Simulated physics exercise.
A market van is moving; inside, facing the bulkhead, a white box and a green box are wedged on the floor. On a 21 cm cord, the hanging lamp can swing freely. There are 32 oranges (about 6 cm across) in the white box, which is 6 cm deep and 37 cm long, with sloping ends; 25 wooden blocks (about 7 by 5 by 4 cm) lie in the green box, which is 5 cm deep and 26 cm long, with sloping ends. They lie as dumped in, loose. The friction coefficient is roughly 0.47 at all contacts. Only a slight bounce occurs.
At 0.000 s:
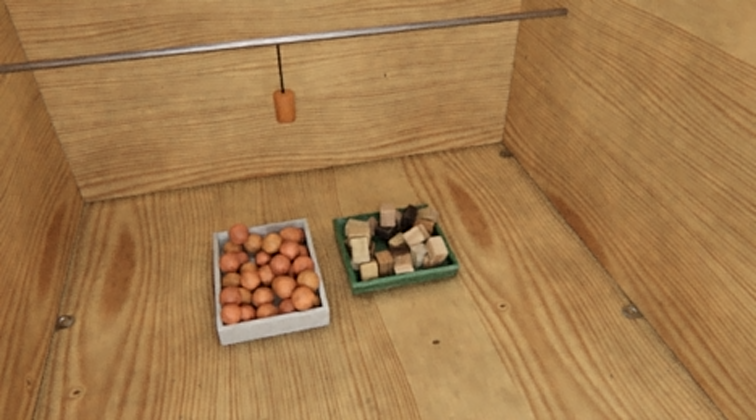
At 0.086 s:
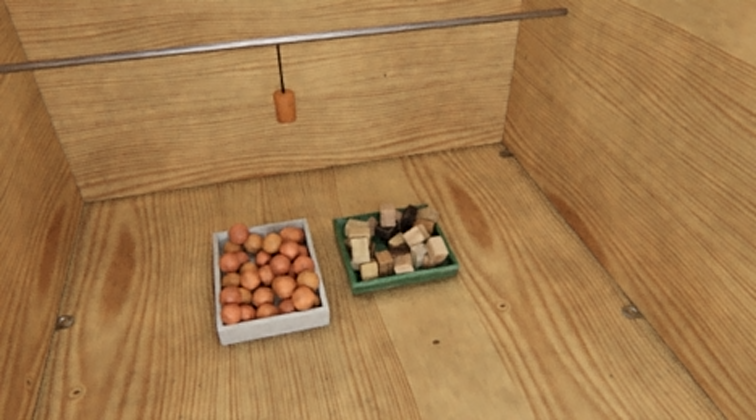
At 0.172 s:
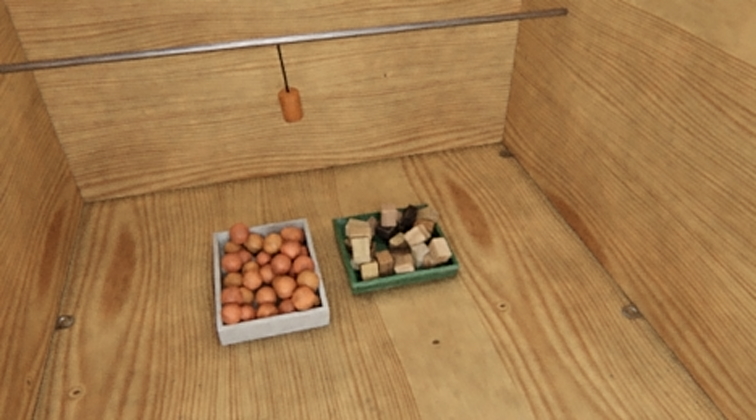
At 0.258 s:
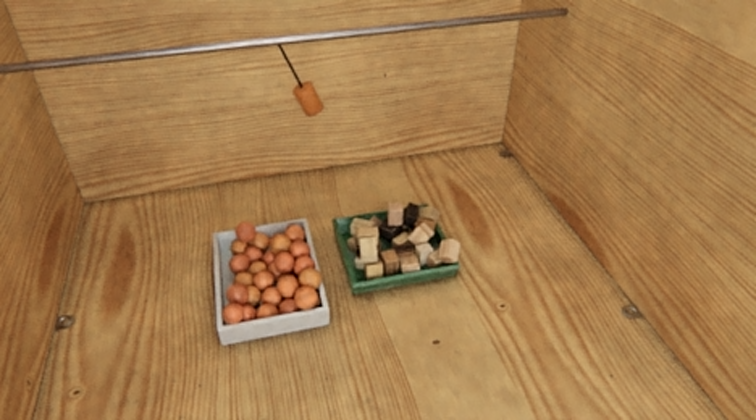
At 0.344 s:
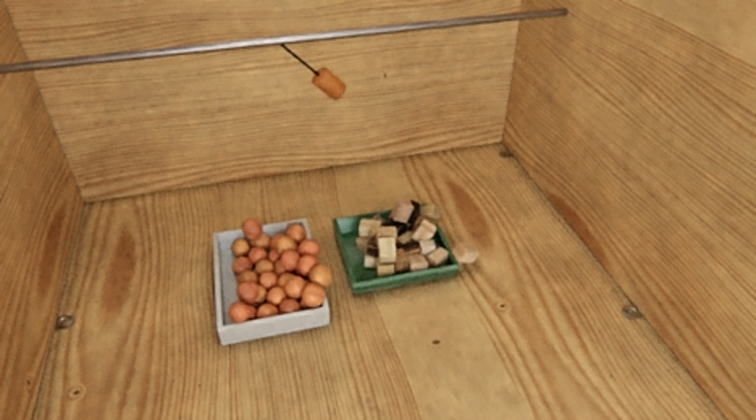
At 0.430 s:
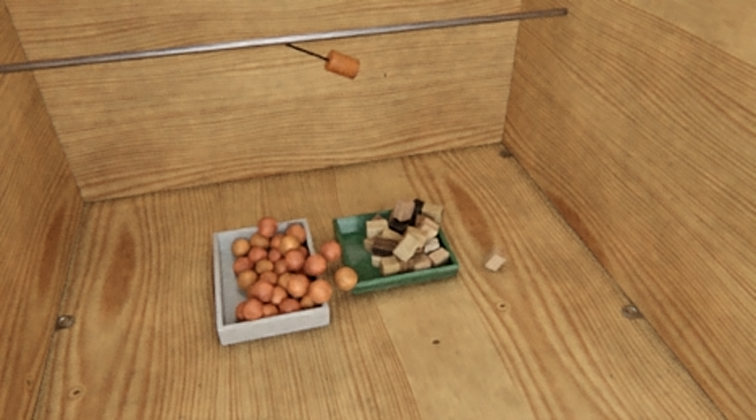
The hanging orange lamp swung far out to the right, and the oranges and wooden blocks shifted right in their boxes on the floor, until a block and then a couple of oranges tumbled out.
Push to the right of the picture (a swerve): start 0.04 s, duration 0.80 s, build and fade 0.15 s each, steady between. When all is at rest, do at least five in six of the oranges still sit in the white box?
No, over a sixth are out.
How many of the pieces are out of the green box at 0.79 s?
Roughly 4 for the green box.
After 0.59 s, the white box is down by 5 of 32 and the green box is down by 3 of 25.
After 0.79 s, the white box is down by 9 of 32 and the green box is down by 4 of 25.
After 1.08 s, the white box is down by 9 of 32 and the green box is down by 4 of 25.
Final count (at 1.44 s), the white box is down by 9 of 32 and the green box is down by 4 of 25. Asked share, 9 of 32, 28 per cent.
